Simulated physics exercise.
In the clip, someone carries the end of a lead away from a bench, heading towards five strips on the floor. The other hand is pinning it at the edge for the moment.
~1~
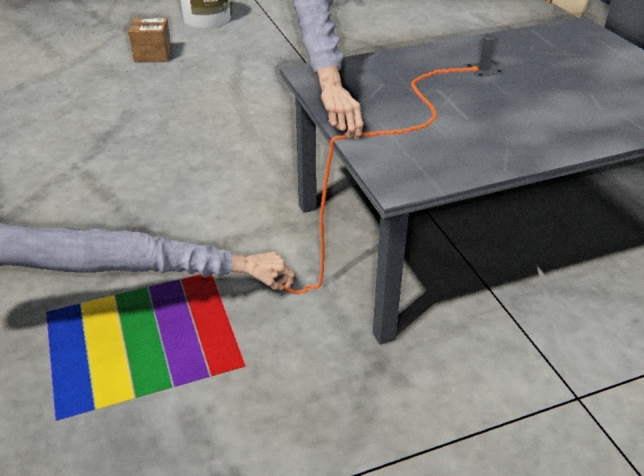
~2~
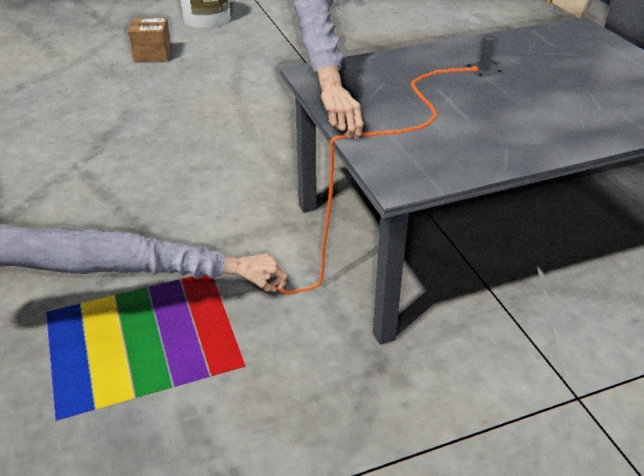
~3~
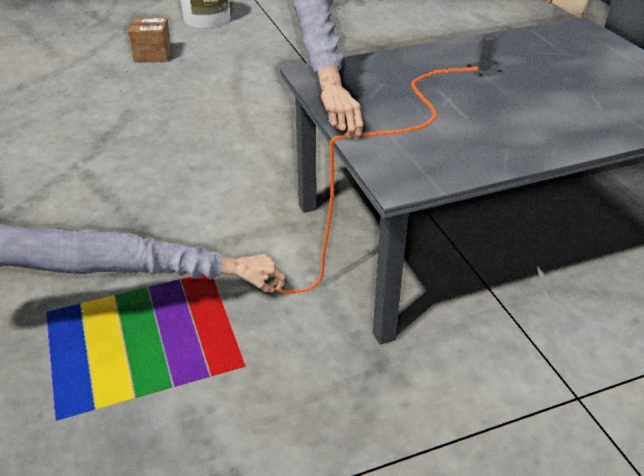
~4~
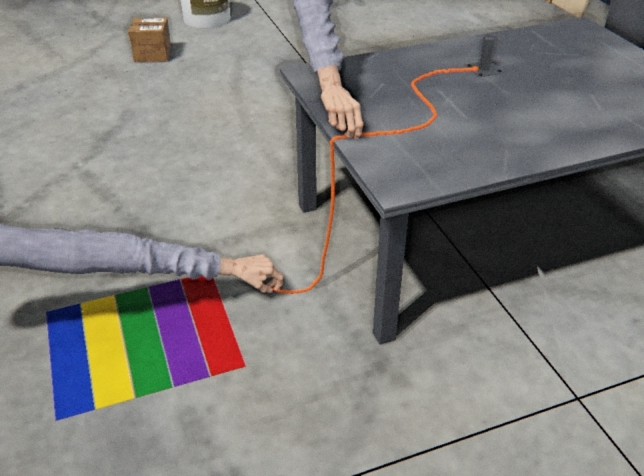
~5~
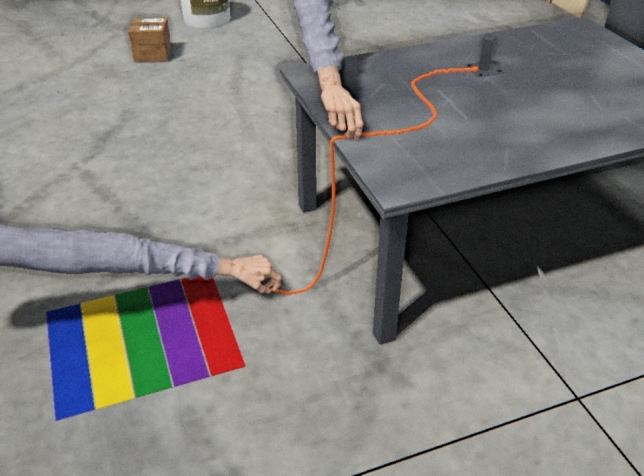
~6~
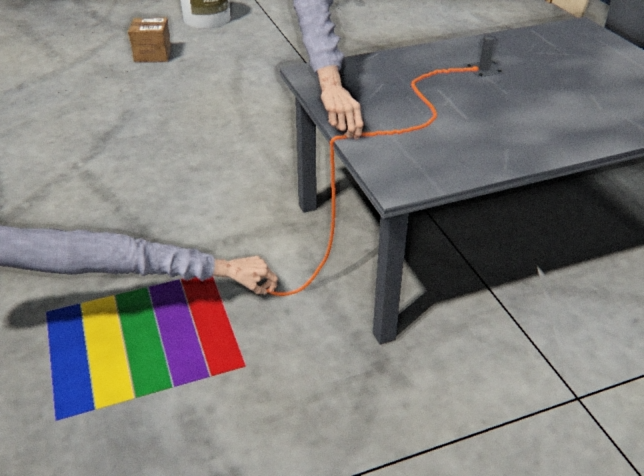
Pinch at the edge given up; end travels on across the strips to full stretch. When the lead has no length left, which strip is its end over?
The yellow strip.
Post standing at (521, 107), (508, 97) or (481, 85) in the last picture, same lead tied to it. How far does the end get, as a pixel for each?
(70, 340), (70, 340) and (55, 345).
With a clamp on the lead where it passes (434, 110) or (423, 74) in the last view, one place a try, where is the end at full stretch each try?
Try one ends near (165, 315), try two near (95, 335).
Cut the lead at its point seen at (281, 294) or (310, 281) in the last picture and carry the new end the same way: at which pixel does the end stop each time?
In turn, around (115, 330) and around (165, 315).
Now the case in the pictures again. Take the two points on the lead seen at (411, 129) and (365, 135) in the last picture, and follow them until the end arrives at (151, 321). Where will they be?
Around (330, 124) and around (315, 168).
Soon after, end near (151, 321); over green.
After that, end near (113, 330); over yellow.
At the stop, end near (91, 336); over yellow. It gets as far as the yellow strip.
